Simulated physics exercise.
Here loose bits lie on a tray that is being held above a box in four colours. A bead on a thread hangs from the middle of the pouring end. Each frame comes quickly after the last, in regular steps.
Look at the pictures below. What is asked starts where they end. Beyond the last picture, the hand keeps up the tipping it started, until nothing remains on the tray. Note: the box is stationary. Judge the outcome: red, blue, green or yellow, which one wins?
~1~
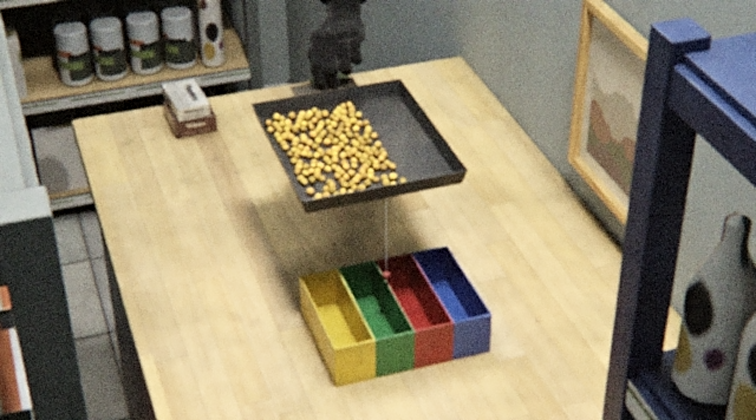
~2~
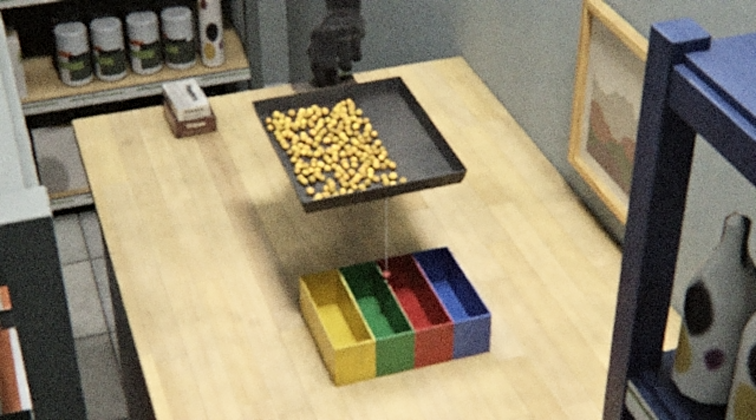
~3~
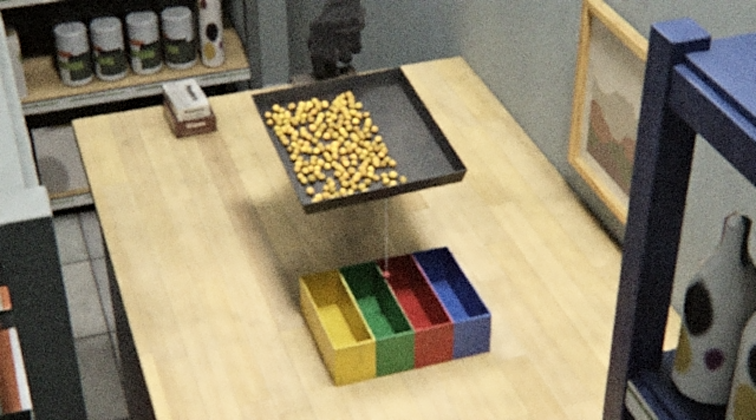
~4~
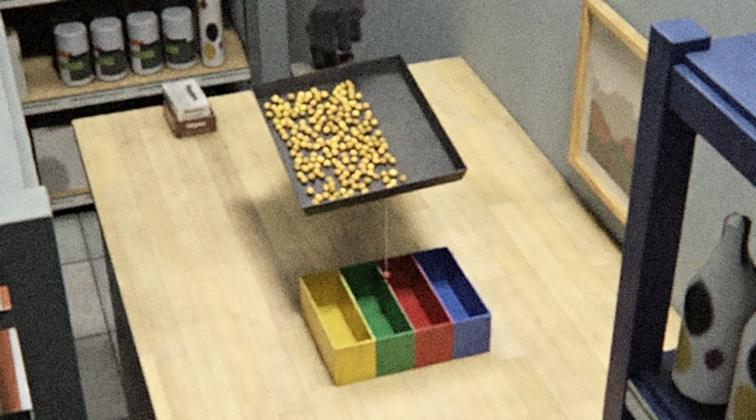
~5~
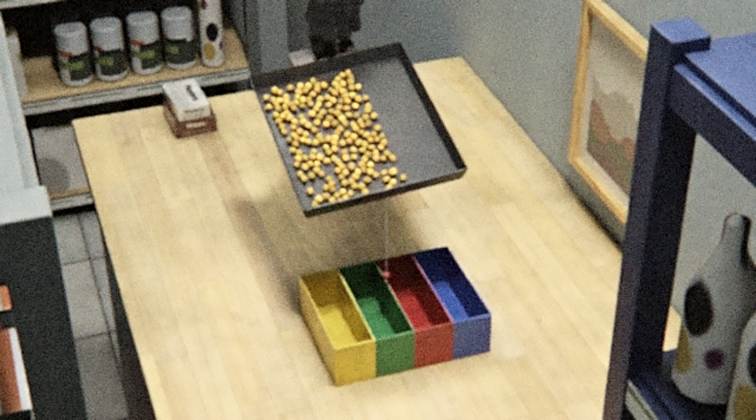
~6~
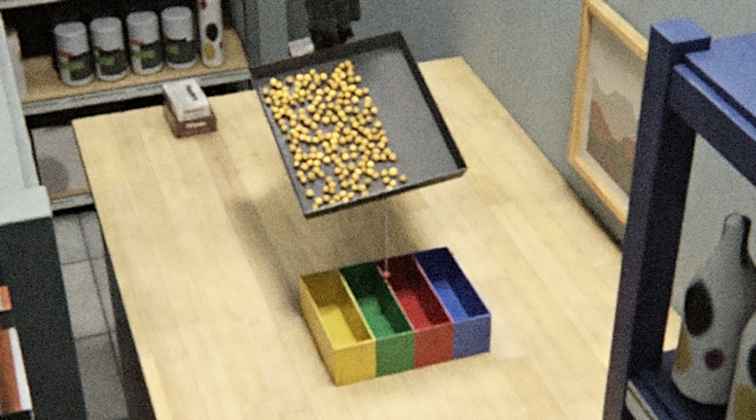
The yellow compartment wins.
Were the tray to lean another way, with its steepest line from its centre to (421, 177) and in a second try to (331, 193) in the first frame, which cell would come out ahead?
So, in order: The cell in blue, then the yellow one.
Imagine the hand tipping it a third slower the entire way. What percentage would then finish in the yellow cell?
Roughly 50 percent.
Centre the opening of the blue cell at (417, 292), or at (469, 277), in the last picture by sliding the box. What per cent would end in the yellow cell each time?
40 and 30 in a hundred.
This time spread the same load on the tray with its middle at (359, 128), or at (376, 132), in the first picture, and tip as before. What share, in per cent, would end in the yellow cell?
Close to 40 and close to 50 per cent.
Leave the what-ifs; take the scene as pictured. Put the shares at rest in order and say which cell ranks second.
I'd say the green cell takes second place.
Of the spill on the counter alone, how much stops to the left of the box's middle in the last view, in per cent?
I make it about 100 percent or so.
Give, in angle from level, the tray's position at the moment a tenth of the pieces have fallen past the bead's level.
At some 95 degrees.
Soon after the last picture, tray tipped steeply; nearly all on the tray; a stray few falling or outside the box.
A little later, tray tipped right over; about half on the tray; a small part in the yellow cell; about half falling or outside the box.
Later still, tray tipped past a quarter turn; about half in the yellow cell; a small part in the green cell; about a third falling or outside the box.
At rest, tray tipped past a quarter turn; about half in the yellow cell; a small part in the green cell; none in the red cell; none in the blue cell; about a third outside the box.
